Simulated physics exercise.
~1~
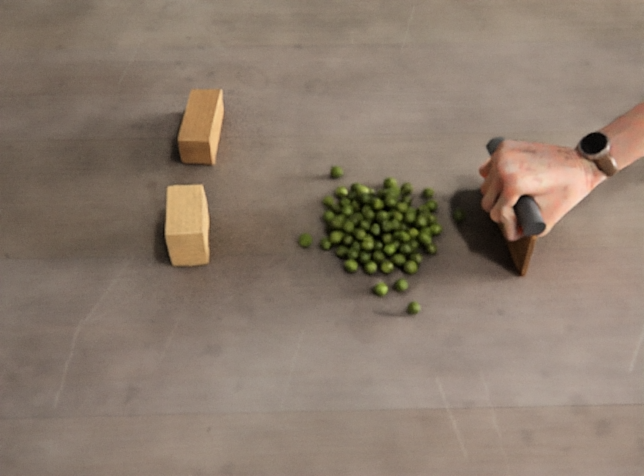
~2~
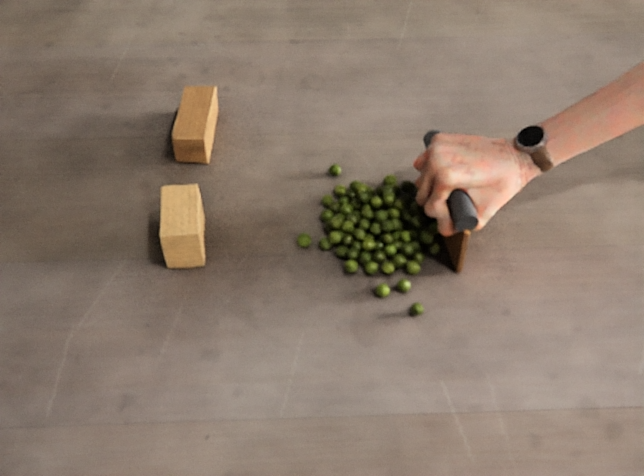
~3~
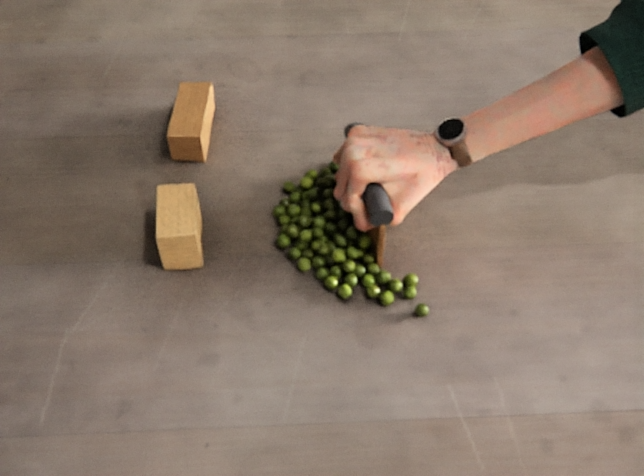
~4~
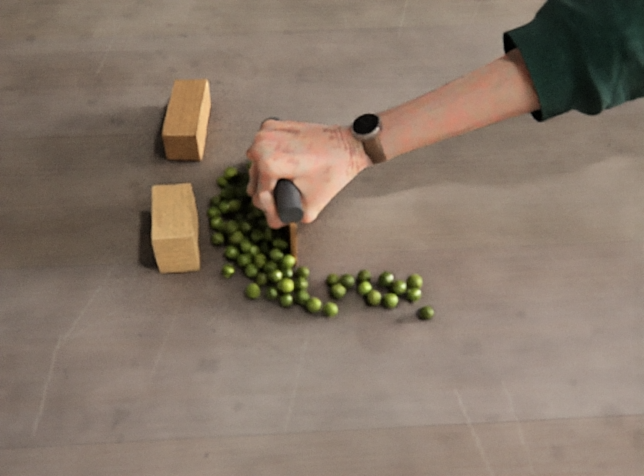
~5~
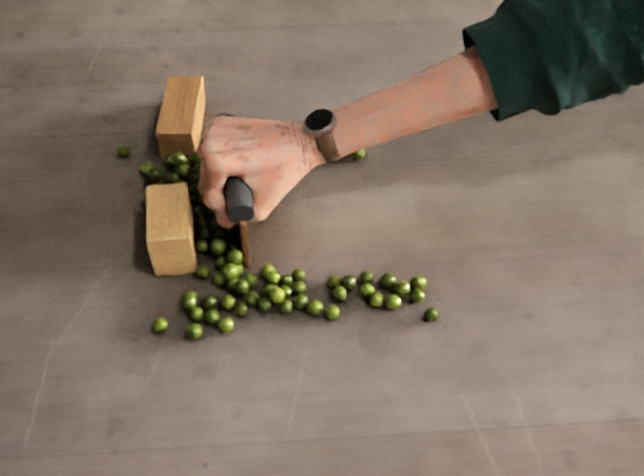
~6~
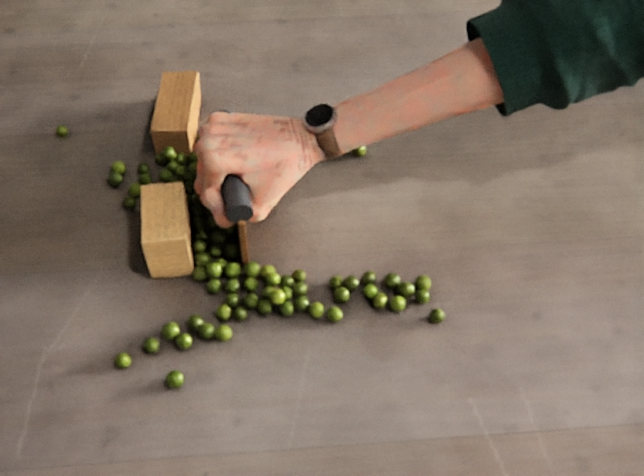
A hand wearing a dark watch grips a scraper with a dark handle at the right of a worn grey-brown surface, seen from above. A loose heap of small green olives lies in the middle, and two pale wooden blocks stand at the left with a narrow gap between them. The hand pushes the blade leftward into the heap, bringing a dark green sleeve into view and leaving a trail of olives behind. As the blade nears the blocks and stops, a few olives slip through the gap, many spill round the near block, and others stay bunched before the blocks.
